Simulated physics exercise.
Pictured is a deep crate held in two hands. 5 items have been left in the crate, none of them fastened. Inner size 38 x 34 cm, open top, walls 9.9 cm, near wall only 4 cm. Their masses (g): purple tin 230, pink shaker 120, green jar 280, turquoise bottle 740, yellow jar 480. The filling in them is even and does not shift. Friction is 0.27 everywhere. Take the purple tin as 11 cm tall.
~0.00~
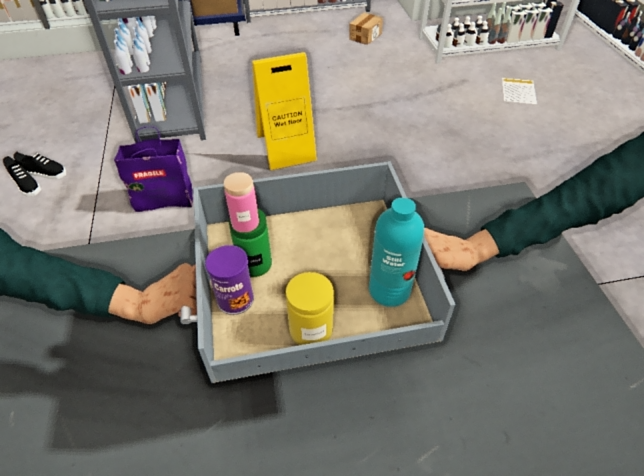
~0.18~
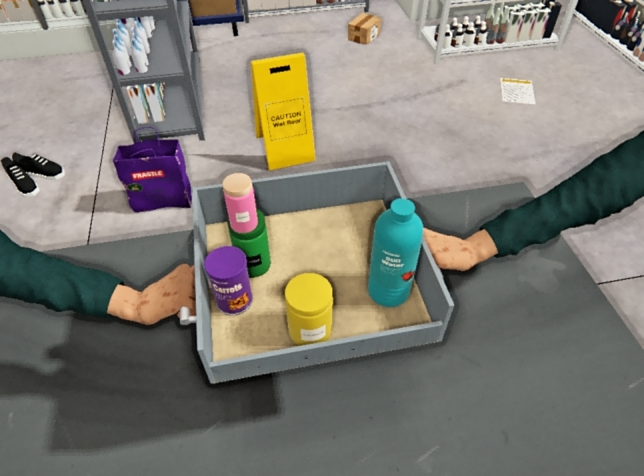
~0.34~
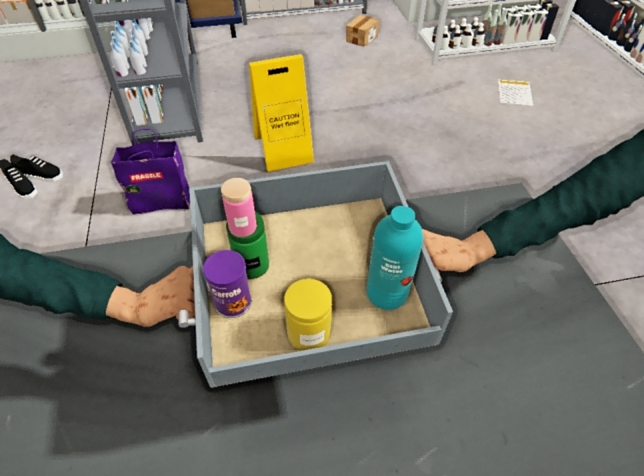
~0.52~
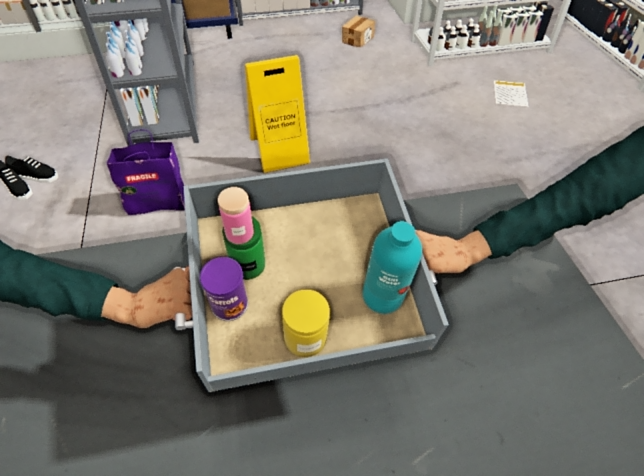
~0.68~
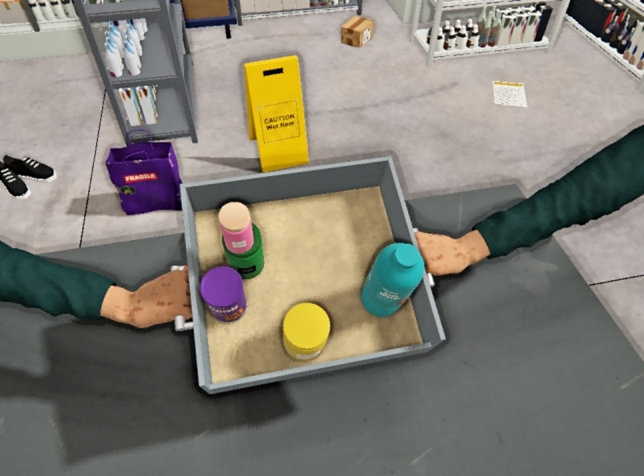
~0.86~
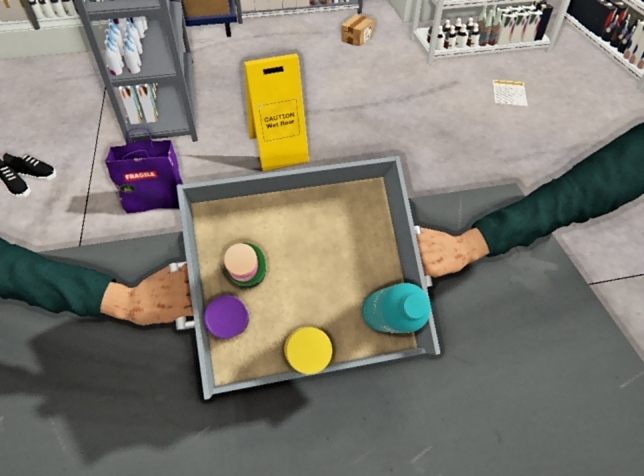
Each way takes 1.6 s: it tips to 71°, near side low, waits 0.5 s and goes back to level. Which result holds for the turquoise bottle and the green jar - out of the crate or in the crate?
As it turns out, the turquoise bottle is out of the crate, the green jar is out of the crate.
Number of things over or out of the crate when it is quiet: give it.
Tally: 4.
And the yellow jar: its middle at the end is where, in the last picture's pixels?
Around (315, 318).
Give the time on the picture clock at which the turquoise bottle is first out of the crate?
Time: Roughly 1.1 s.
After 1.36 s, tip 65°, near side down; purple tin, pink shaker, green jar and turquoise bottle now out of the crate; yellow jar slid 2 cm.
After 2.96 s, tip 39°, near side down; yellow jar slid 2 cm.
At rest (4.3 s), out of the crate, purple tin, pink shaker, green jar and turquoise bottle; the last one in place, give or take 5 cm.
